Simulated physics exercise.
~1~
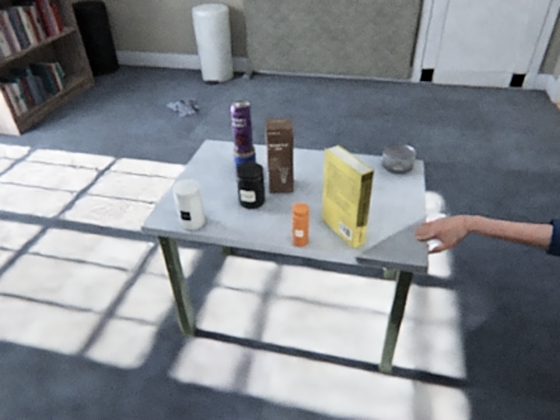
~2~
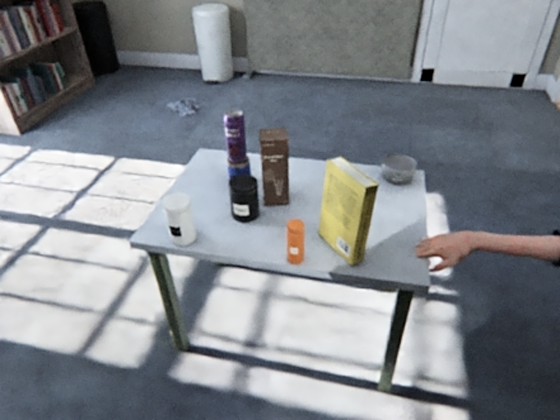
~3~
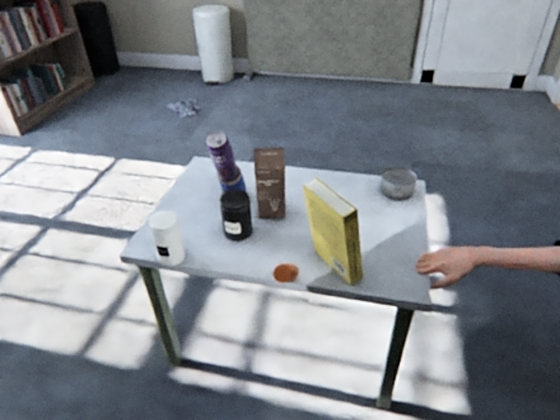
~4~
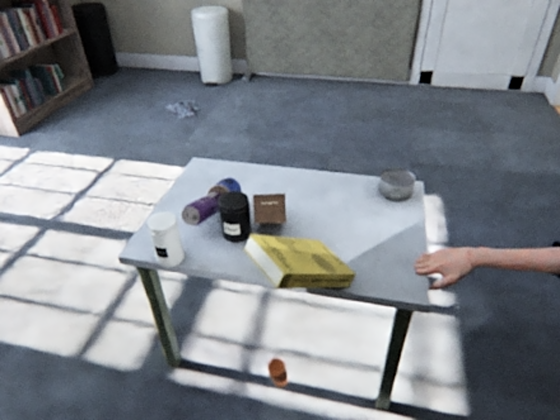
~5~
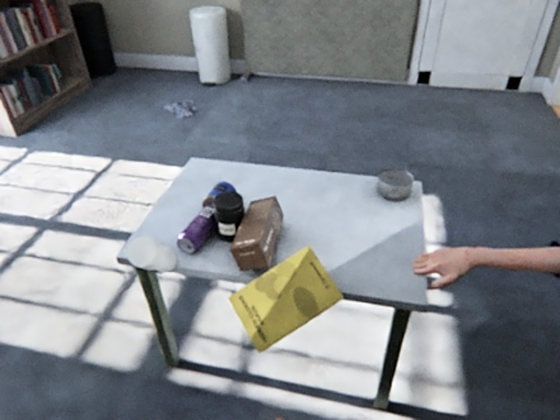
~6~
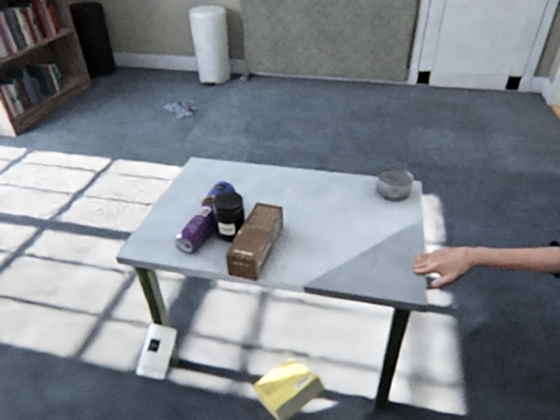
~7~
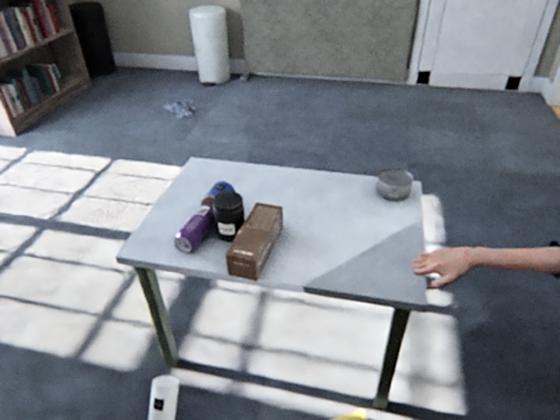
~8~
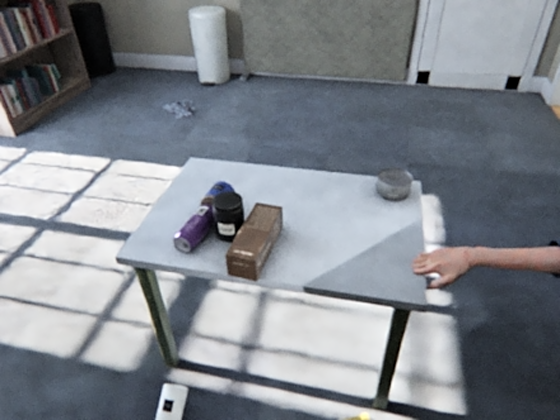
The video shows a hand at the right edge of a small table as it jerks toward the viewer; an orange container, a yellow book and a white jar fall to the floor, while a purple can and brown carton topple and stay on top beside a black jar.
